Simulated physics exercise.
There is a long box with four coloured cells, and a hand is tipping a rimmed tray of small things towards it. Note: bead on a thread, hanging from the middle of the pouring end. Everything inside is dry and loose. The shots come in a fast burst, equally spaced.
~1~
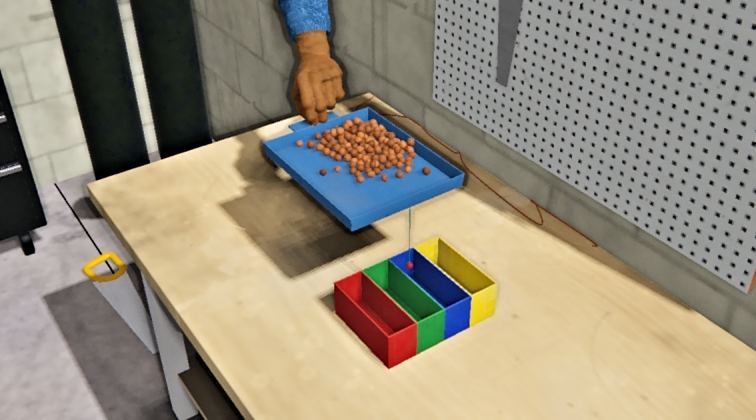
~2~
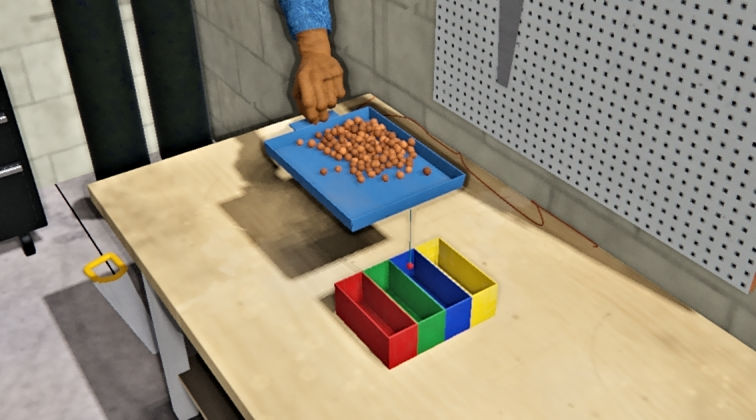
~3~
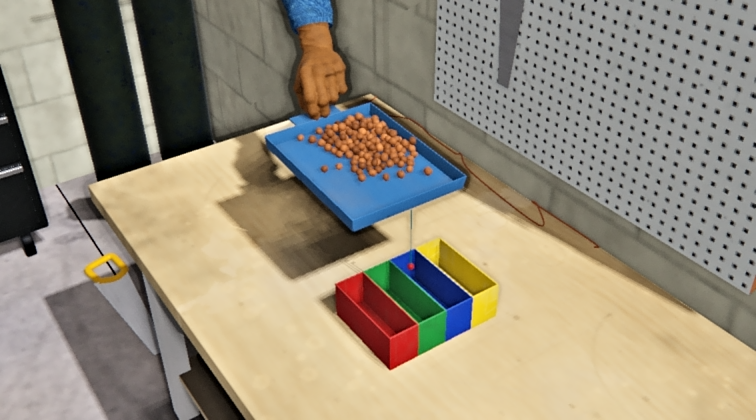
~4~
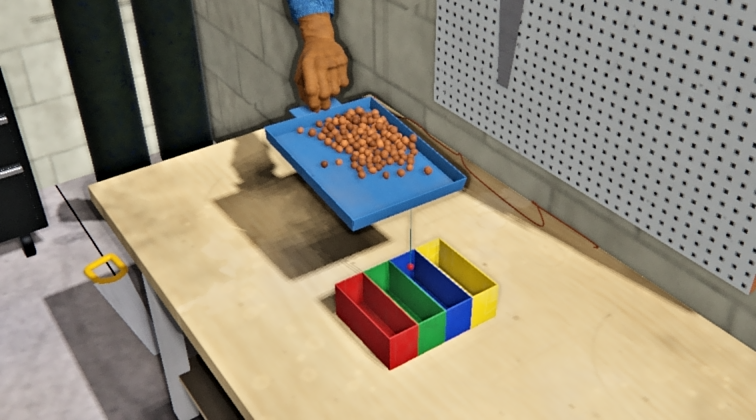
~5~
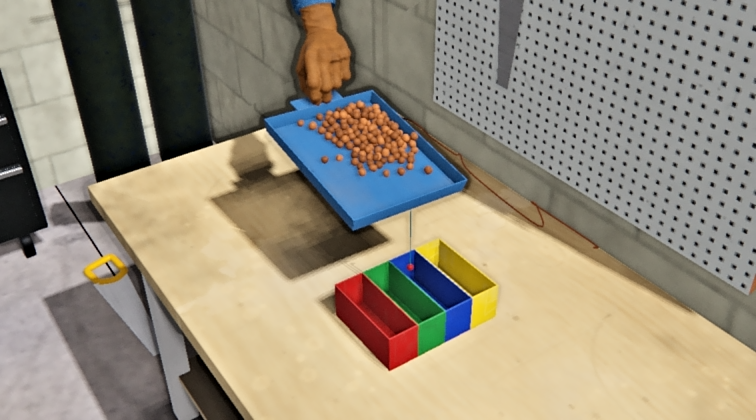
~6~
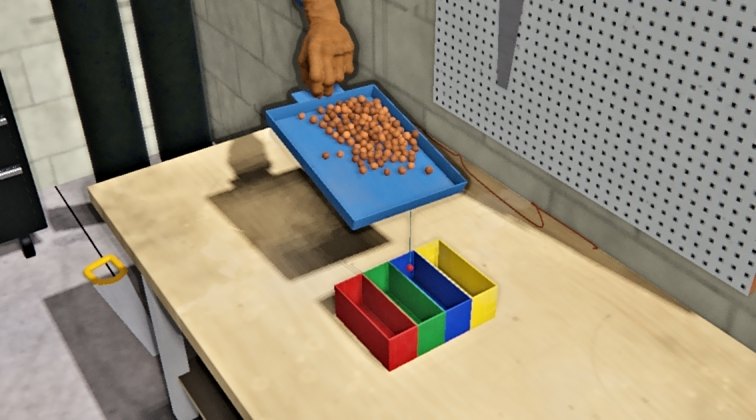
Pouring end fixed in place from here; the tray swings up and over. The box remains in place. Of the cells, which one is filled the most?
The yellow cell is filled the most.
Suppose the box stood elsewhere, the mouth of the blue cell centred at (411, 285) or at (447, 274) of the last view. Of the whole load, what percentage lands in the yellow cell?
20 %, then 40 %.
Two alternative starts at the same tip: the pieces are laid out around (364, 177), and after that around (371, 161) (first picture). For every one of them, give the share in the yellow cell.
You'd get about 40 per cent first and about 30 per cent second.
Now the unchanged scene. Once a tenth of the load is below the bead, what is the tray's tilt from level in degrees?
That happens at close to 105 degrees.
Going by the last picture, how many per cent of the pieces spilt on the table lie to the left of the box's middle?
Close to 0 per cent.
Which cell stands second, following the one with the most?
Blue.
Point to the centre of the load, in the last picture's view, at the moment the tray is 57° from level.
I'd put it at about (429, 168).
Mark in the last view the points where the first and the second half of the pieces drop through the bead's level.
The first part passes (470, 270); everything after passes (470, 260).
Shortly afterwards, tray tipped steeply; all but a few on the tray; only a few in the yellow cell; a little falling or outside the box.
Next, tray tipped right over; all but a few on the tray; only a few in the blue cell; only a few in the yellow cell; a little falling or outside the box.
Some moments later, tray tipped past a quarter turn; near a third in the yellow cell; near a quarter in the blue cell; a little in the green cell; only a few in the red cell; near a third falling or outside the box.
In the end, tray tipped past a quarter turn; near a third in the yellow cell; near a quarter in the blue cell; a little in the green cell; only a few in the red cell; near a third outside the box.
